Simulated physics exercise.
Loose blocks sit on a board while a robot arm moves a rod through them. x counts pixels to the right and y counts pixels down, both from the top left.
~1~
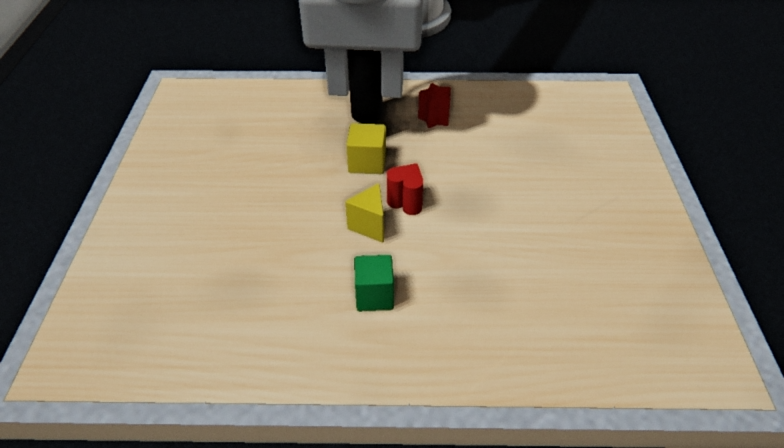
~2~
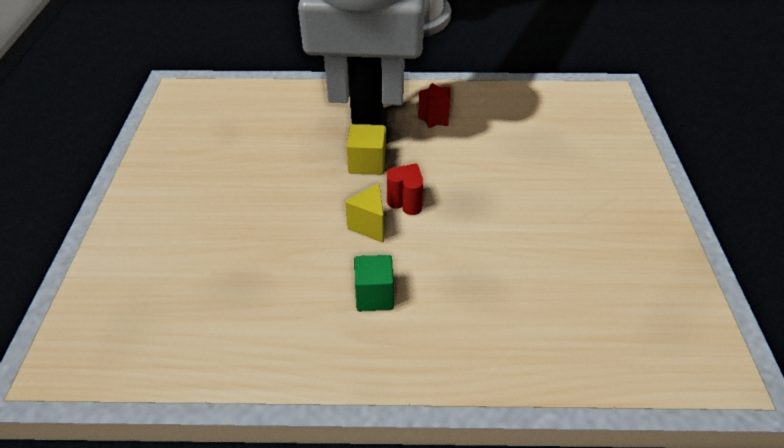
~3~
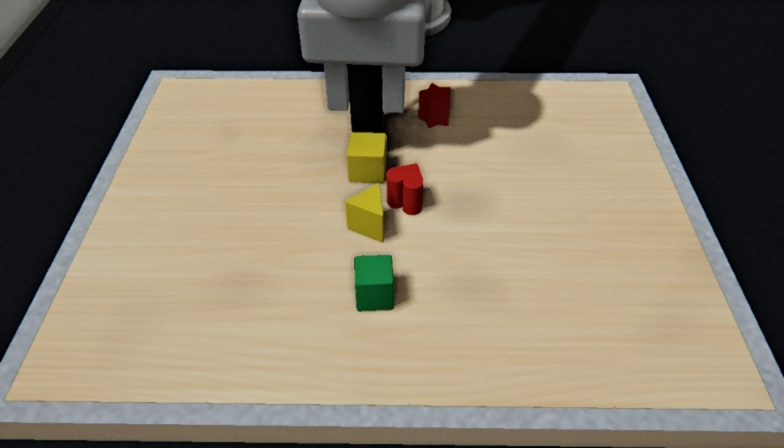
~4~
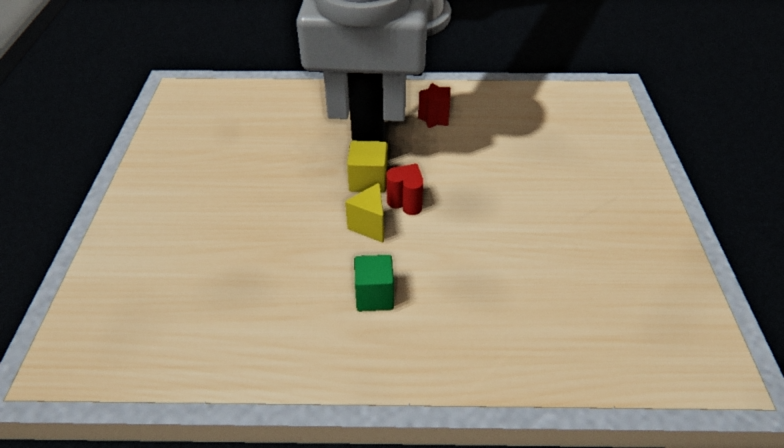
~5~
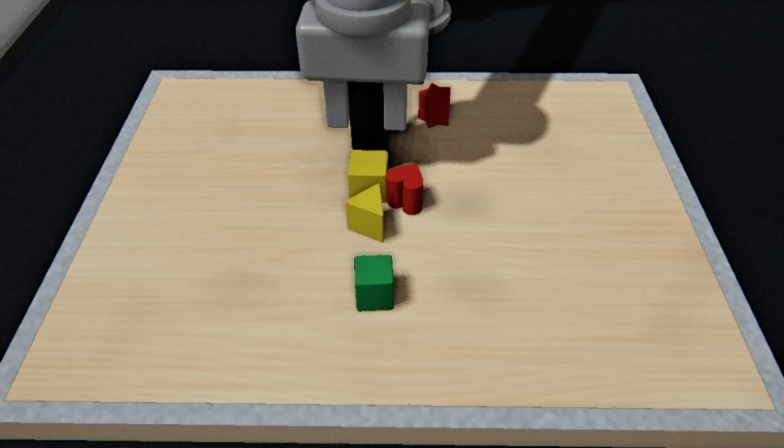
Robot arm lowering a black rod down the board, pushing a yellow cube toward a yellow triangular block beside a red heart.
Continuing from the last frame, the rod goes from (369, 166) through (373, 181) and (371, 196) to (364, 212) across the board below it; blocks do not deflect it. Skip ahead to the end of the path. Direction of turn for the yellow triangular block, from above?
Clockwise from above.
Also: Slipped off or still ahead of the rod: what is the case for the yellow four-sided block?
The rod pushes it to the end.
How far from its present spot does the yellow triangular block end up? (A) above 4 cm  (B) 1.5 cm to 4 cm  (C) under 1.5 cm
The one that fits is A, above 4 cm.
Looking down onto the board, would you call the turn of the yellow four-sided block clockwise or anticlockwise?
It goes round opposite to clock hands.
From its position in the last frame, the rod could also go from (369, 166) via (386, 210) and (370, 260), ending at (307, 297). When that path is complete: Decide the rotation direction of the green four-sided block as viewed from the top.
Counterclockwise from above.
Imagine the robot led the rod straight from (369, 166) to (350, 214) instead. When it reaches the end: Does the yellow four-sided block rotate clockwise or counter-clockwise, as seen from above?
Rotation: Counter-clockwise.
What follows on the original path. Halfway along, rod (372, 169); yellow four-sided block (374, 186); yellow triangular block (369, 210), turned 30° clockwise; red heart-shaped block (414, 179), turned 35° anticlockwise.
At the end, rod (363, 191); yellow four-sided block (368, 211), turned 20° anticlockwise; yellow triangular block (369, 237), turned 20° clockwise; green four-sided block (374, 272); red heart-shaped block (414, 179), turned 35° anticlockwise.
